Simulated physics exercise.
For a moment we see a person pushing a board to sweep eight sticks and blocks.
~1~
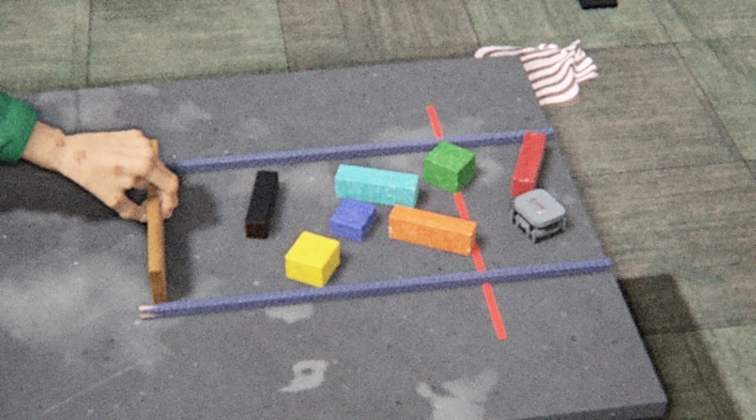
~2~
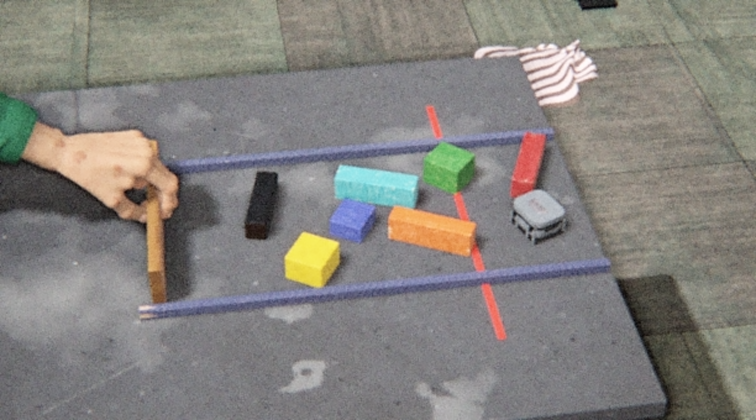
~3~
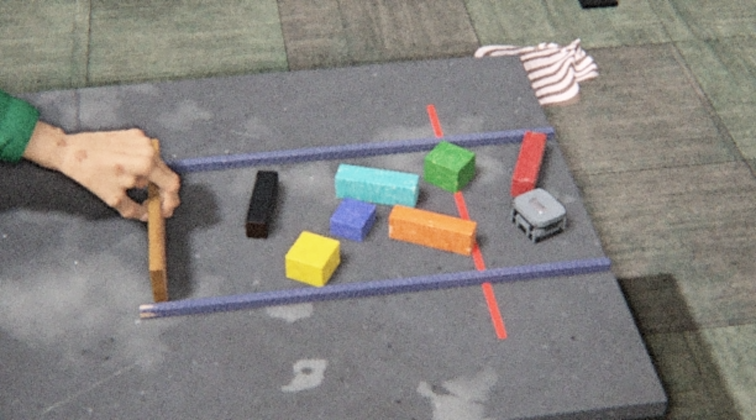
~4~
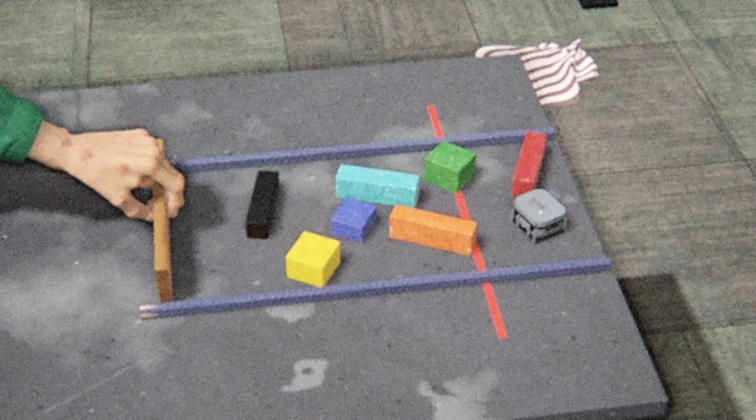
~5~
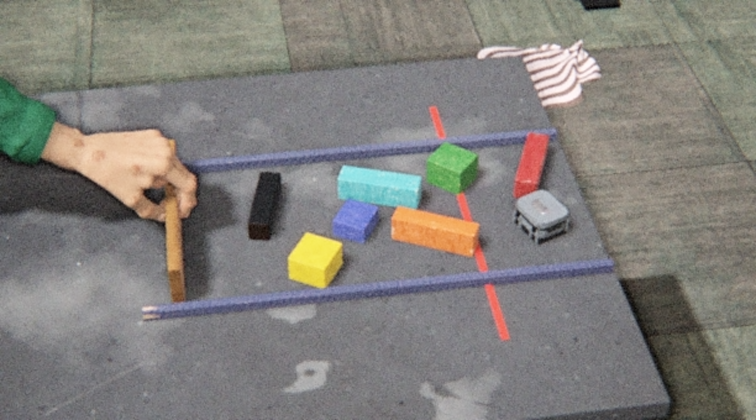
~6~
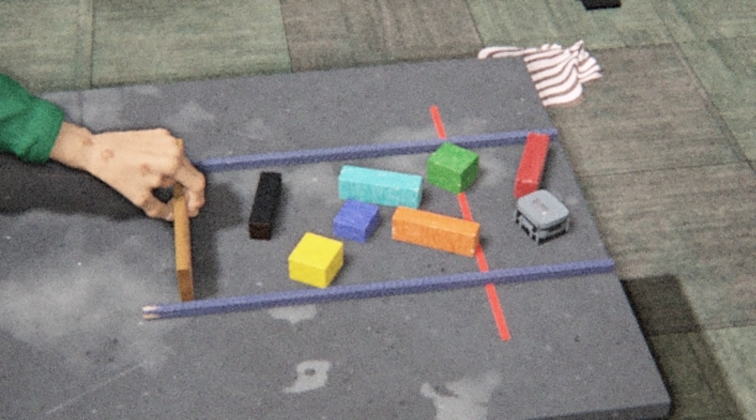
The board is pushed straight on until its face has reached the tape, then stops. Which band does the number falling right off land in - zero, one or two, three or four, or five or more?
Looks like not a single one goes over the edge.
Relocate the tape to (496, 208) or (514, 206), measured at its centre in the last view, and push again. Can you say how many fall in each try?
0 and 2.
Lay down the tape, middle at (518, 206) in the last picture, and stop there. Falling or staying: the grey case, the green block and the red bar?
Here the grey case drops down while the green block remains in place and the red bar drops down.
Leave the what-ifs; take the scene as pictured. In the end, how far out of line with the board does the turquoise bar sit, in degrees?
I'd estimate about 40 degrees.
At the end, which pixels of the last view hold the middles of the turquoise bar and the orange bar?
The first one ends at (517, 187), the second at (556, 237).
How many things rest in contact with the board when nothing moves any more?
The count is 2.
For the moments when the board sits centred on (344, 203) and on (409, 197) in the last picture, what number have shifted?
In order, the tallies are 5 and 6.
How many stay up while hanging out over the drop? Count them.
I'd say 0 of them.
A little later, none off yet; red bar at rest near (532, 166); grey case at rest near (542, 217); green block at rest near (453, 169).
Next, none off yet; red bar at rest near (532, 166); grey case at rest near (542, 217); green block shifted a little near (464, 164).
When it is over, the number that fall off is zero.
